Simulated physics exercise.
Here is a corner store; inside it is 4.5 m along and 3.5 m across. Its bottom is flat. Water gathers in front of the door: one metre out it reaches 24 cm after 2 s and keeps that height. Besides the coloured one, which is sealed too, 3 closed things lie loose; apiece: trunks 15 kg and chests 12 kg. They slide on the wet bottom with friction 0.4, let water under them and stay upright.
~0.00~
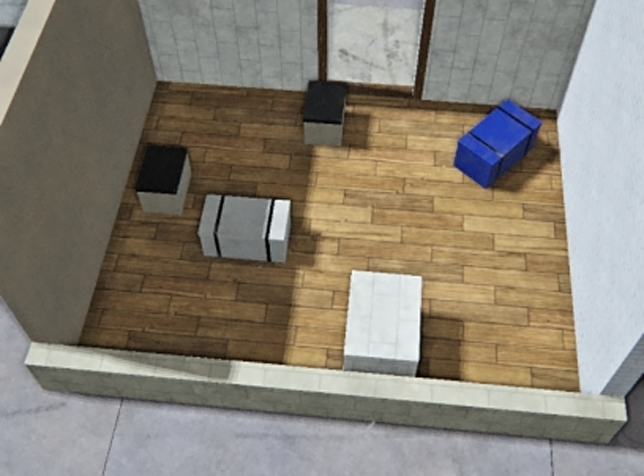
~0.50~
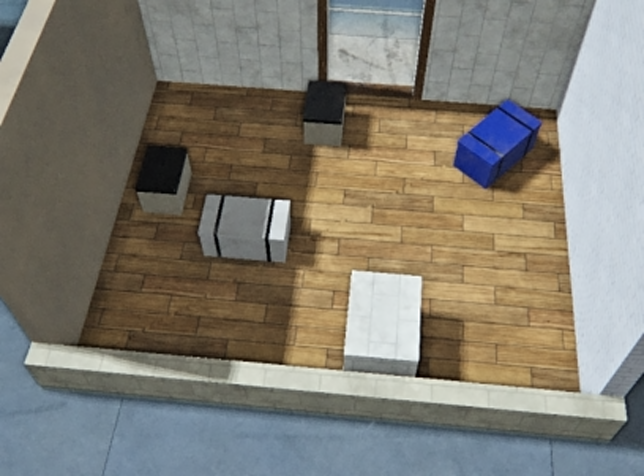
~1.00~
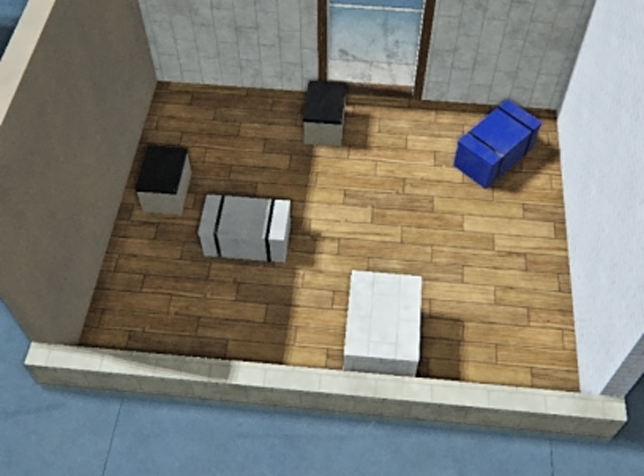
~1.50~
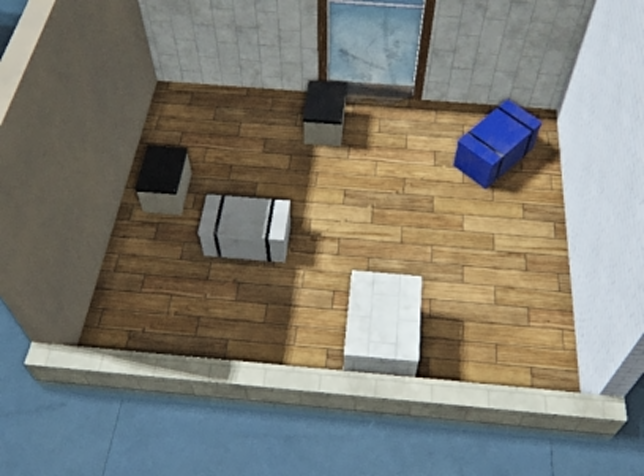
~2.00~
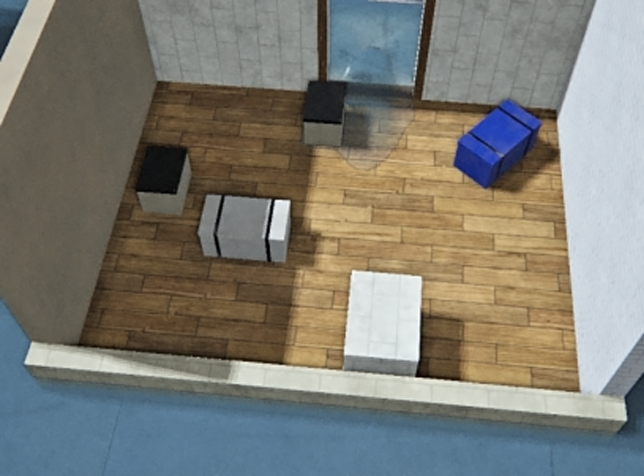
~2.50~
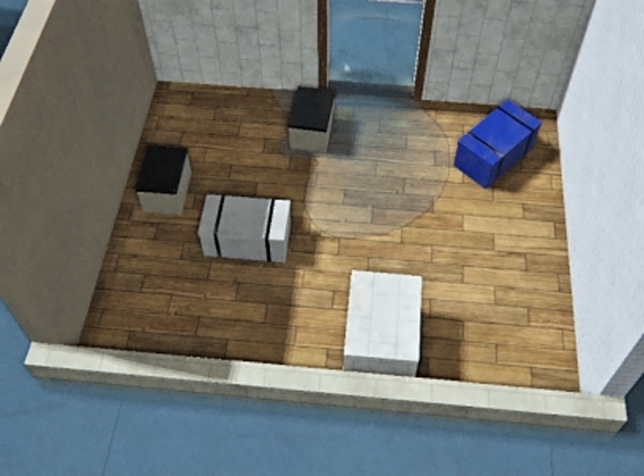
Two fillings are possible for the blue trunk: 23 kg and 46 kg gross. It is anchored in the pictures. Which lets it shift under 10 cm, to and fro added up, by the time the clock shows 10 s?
Verdict: Only the larger load is enough.
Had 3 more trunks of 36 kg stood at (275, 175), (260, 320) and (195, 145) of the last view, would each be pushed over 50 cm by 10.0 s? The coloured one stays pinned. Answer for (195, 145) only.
It is under.
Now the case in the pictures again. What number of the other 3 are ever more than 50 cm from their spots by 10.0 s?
I count 3.
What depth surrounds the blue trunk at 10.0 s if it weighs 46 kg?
About 7 cm.
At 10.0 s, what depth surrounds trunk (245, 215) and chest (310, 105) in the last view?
Roughly 8 and 8 cm.
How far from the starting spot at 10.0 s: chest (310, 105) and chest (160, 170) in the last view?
In turn: 100 cm, 140 cm.
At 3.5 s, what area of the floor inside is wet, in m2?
About 8.5 m2.
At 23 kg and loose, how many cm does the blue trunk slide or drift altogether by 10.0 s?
About 30 cm.
After 3.5 s the blue trunk would be 0 cm from its start with 23 kg and 0 cm from its start with 46 kg; 2 cm of water round it then.
After 4.5 s the blue trunk would be 0 cm from its start with 23 kg and 0 cm from its start with 46 kg; 2 cm of water round it then.
After 7.0 s the blue trunk would be 0 cm from its start with 23 kg and 0 cm from its start with 46 kg; 4 cm of water round it then.
After 10.0 s the blue trunk would be 28 cm from its start with 23 kg and 0 cm from its start with 46 kg; 7 cm of water round it then.
